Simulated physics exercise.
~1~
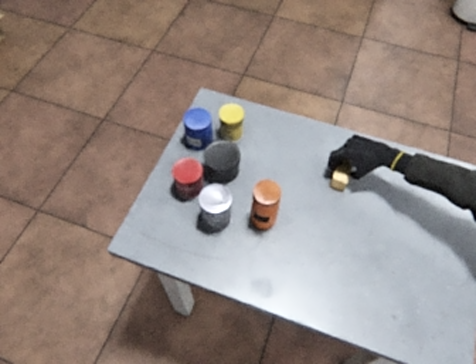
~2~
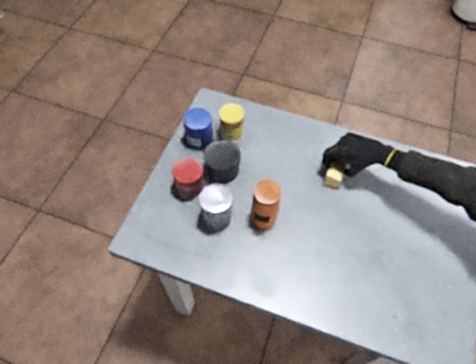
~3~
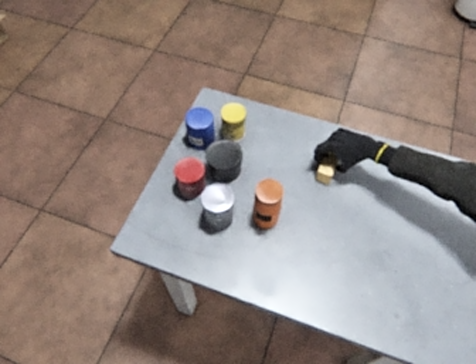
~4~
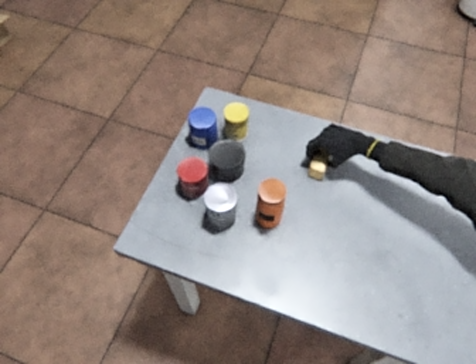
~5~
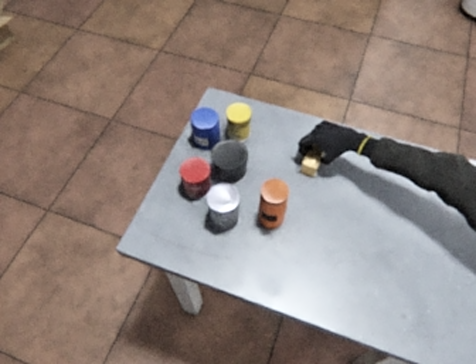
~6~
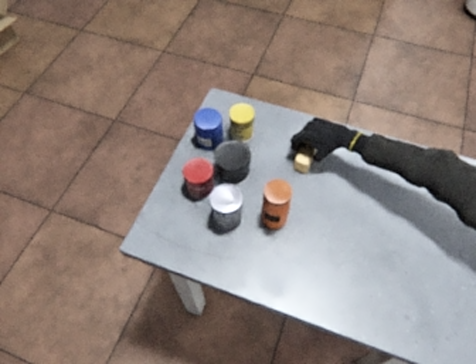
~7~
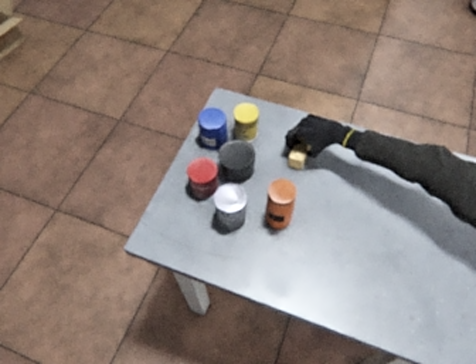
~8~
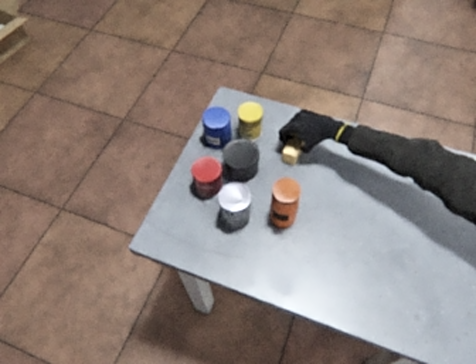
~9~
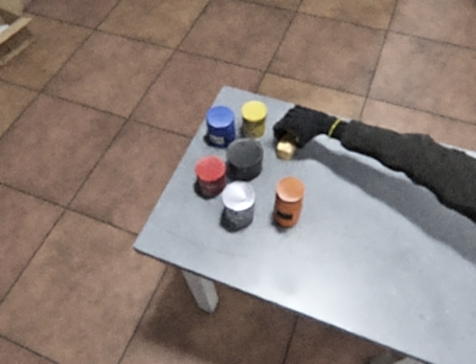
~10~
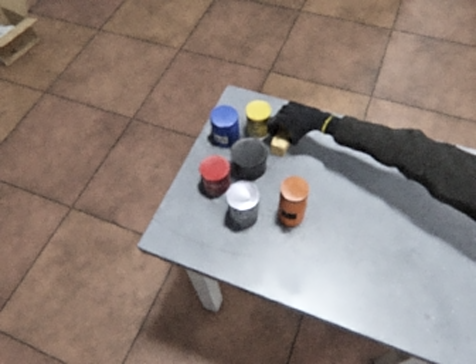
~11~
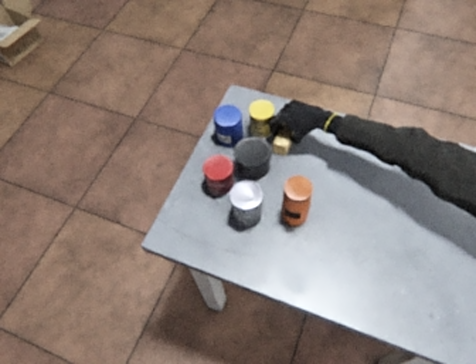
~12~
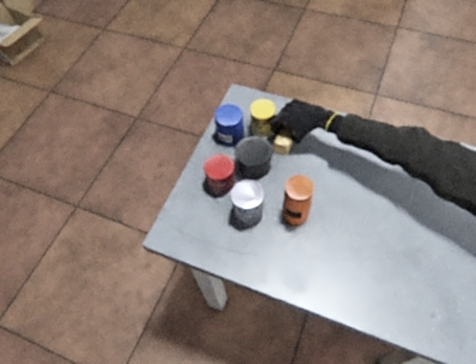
In this clip, a black-gloved hand slides a small wooden block leftward across a grey table toward a cluster of six containers, blue, yellow, black, red, grey and orange, as the view shifts slightly. It stops beside the yellow tin and black tub, with every container still standing.
